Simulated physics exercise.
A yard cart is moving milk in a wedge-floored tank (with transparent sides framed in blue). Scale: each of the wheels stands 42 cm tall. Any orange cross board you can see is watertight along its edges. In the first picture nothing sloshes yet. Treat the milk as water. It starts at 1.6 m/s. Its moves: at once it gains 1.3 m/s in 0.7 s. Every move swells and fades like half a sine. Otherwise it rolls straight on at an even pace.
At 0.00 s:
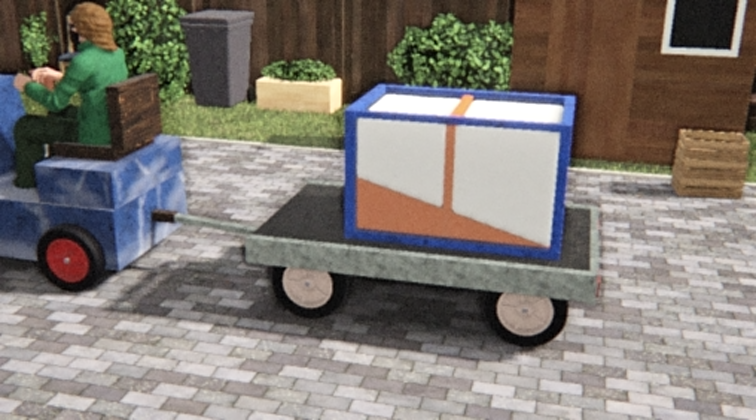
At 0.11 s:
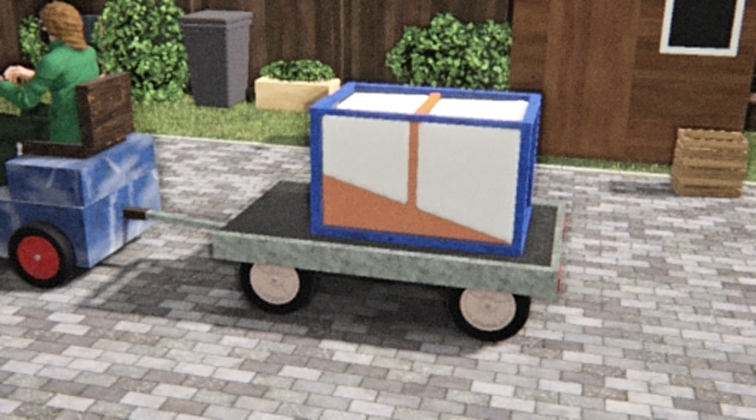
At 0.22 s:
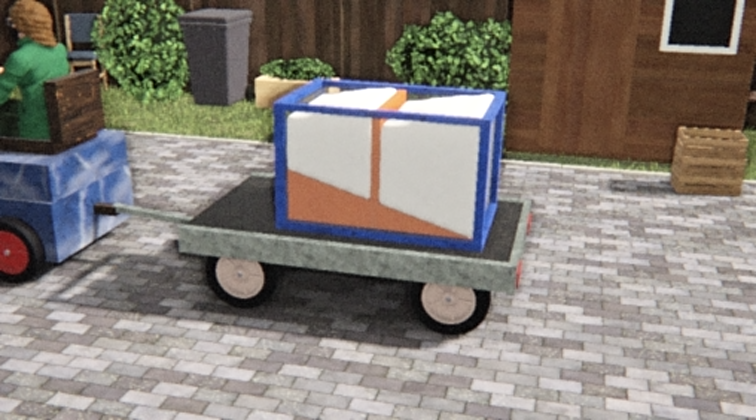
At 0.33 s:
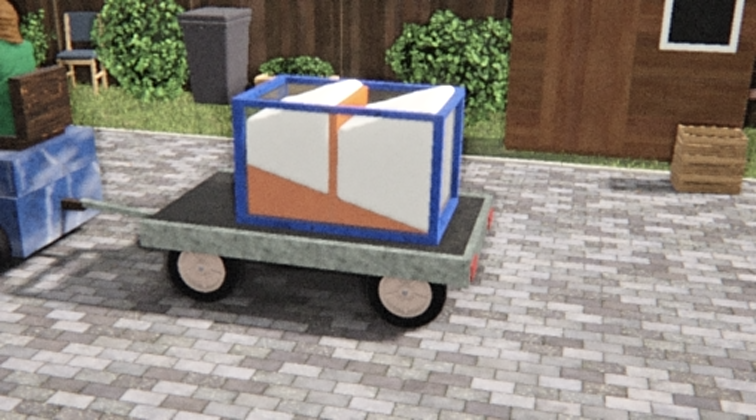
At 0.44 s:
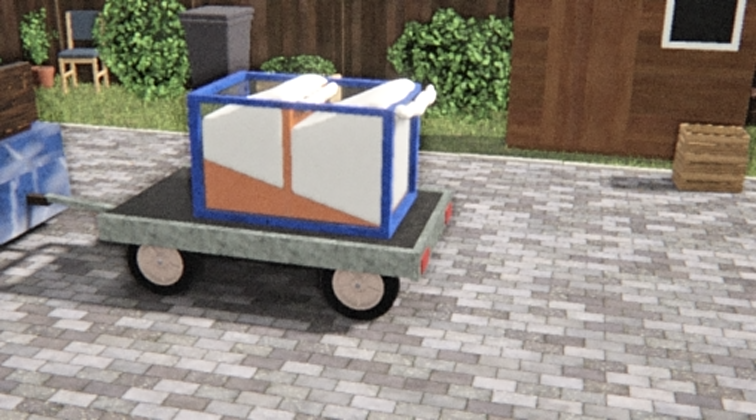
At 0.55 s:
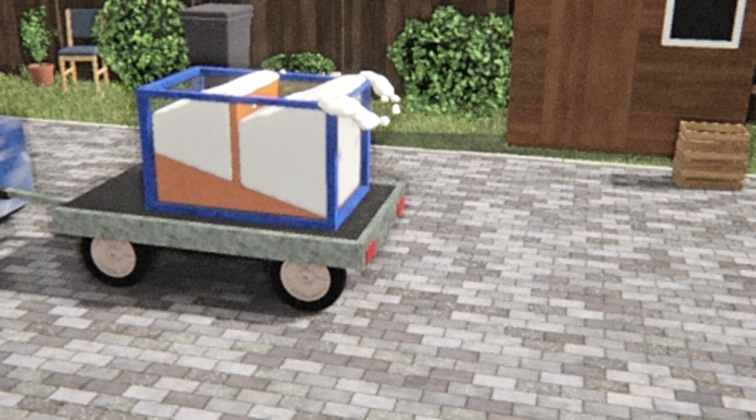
A blue vehicle driven by a long-haired figure in green pulls a grey flatbed cart leftwards across a paved yard, seen from slightly above and side-on by a still camera. The cart carries a blue-framed clear tank of white liquid over an orange sloping floor, before bushes, a bin and a brown shed. The liquid, level at first, climbs towards the right and splashes over the rim as the vehicle leaves view.
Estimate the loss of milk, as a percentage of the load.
It loses close to 2 per cent.
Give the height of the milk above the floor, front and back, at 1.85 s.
Front 62 cm, back 56 cm.
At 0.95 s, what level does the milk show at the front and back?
About 64 cm in front and 56 cm behind.
By 0.95 s front 64 cm, middle 63 cm, back 55 cm above the lowest part of the floor; the loss stands at 2 per cent, over the back.
By 1.35 s front 54 cm, middle 58 cm, back 61 cm above the lowest part of the floor; the loss stands at 2 per cent, over the back.
By 1.85 s front 61 cm, middle 61 cm, back 57 cm above the lowest part of the floor; the loss stands at 2 per cent, over the back.
By 3.68 s the loss stands at 2 per cent, over the back, 6 of 262 litres.
